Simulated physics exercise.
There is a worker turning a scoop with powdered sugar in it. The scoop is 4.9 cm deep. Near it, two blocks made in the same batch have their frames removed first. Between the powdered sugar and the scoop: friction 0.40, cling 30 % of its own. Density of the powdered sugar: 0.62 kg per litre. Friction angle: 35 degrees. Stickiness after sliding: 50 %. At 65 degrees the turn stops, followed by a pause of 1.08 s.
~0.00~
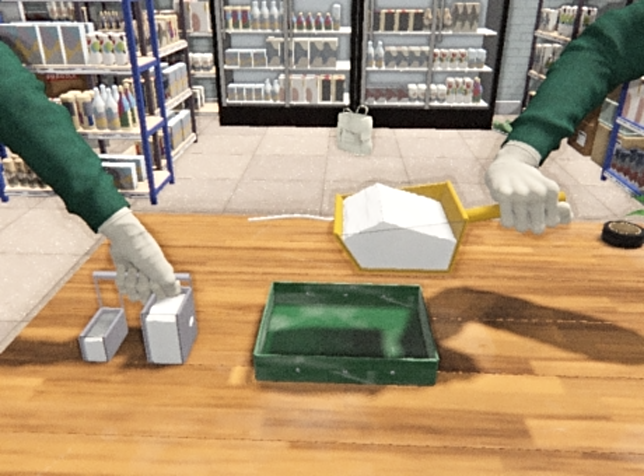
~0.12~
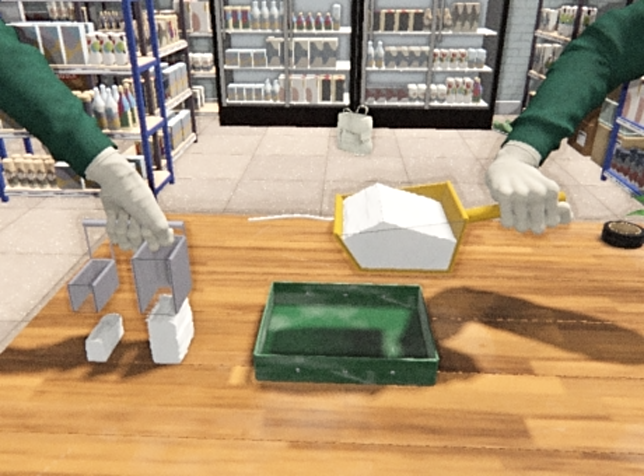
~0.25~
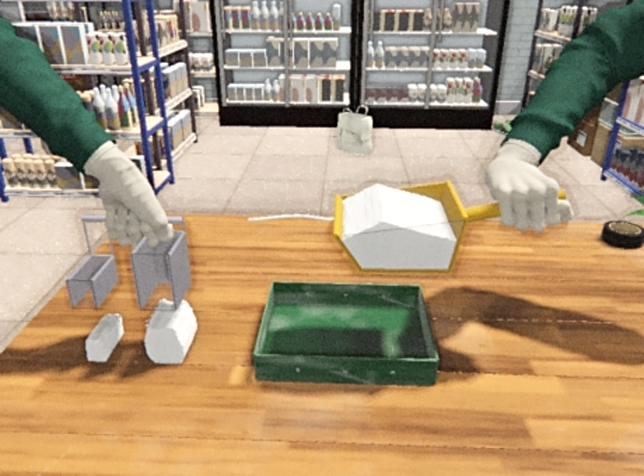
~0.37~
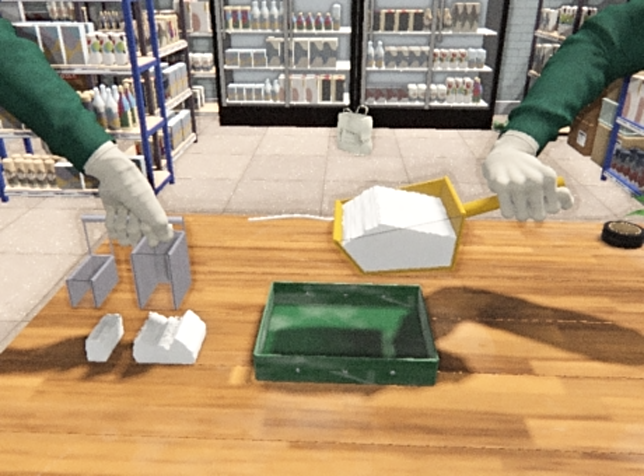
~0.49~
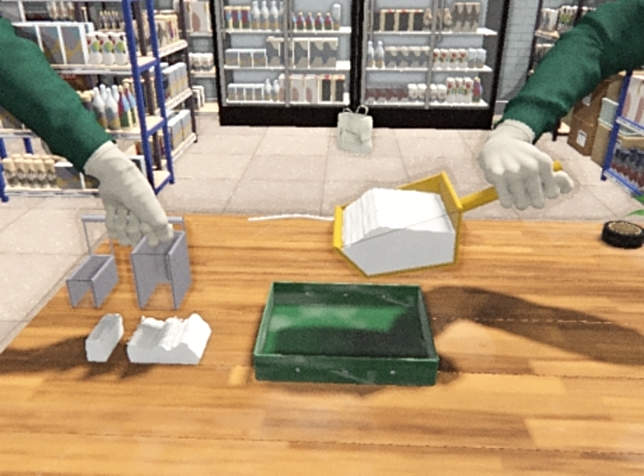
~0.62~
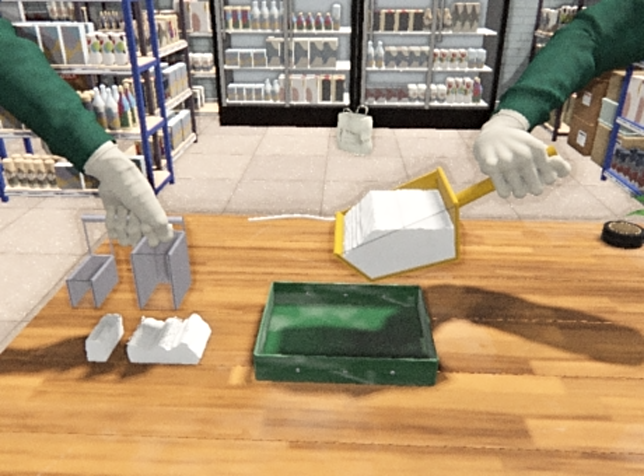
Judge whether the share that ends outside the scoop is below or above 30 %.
The answer is above.
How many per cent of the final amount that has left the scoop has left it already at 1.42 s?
About 0 %.
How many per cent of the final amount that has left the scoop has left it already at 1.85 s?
Roughly 30 per cent.
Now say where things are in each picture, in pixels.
The first frame shows lip at (338, 234), tilt 0 degrees; highest point of the powdered sugar at (387, 222); test blocks 3.6 cm, 7.8 cm high (left to right).
The second frame shows lip at (338, 234), tilt 0 degrees; highest point of the powdered sugar at (387, 222); test blocks 3.6 cm, 7.6 cm high (left to right).
The third frame shows lip at (338, 235), tilt 1 degrees; highest point of the powdered sugar at (380, 222); test blocks 3.6 cm, 6.6 cm high (left to right).
The fourth frame shows lip at (337, 240), tilt 6 degrees; highest point of the powdered sugar at (382, 224); test blocks 3.6 cm, 4.7 cm high (left to right).
The fifth frame shows lip at (337, 247), tilt 12 degrees; highest point of the powdered sugar at (381, 226); test blocks 3.6 cm, 4.1 cm high (left to right).
The sixth frame shows lip at (338, 253), tilt 18 degrees; highest point of the powdered sugar at (442, 228); test blocks 3.6 cm, 4.1 cm high (left to right).
By 0.98 s, the scoop is at 36 degrees and 0 % has left it.
By 1.42 s, the scoop is at 58 degrees and 0 % has left it.
By 1.85 s, the scoop is at 65 degrees and 13 % has left it.
By 2.29 s, the scoop is at 65 degrees and 45 % has left it.
By 2.71 s, at the end, the scoop is at 65 degrees and 45 % has left it.
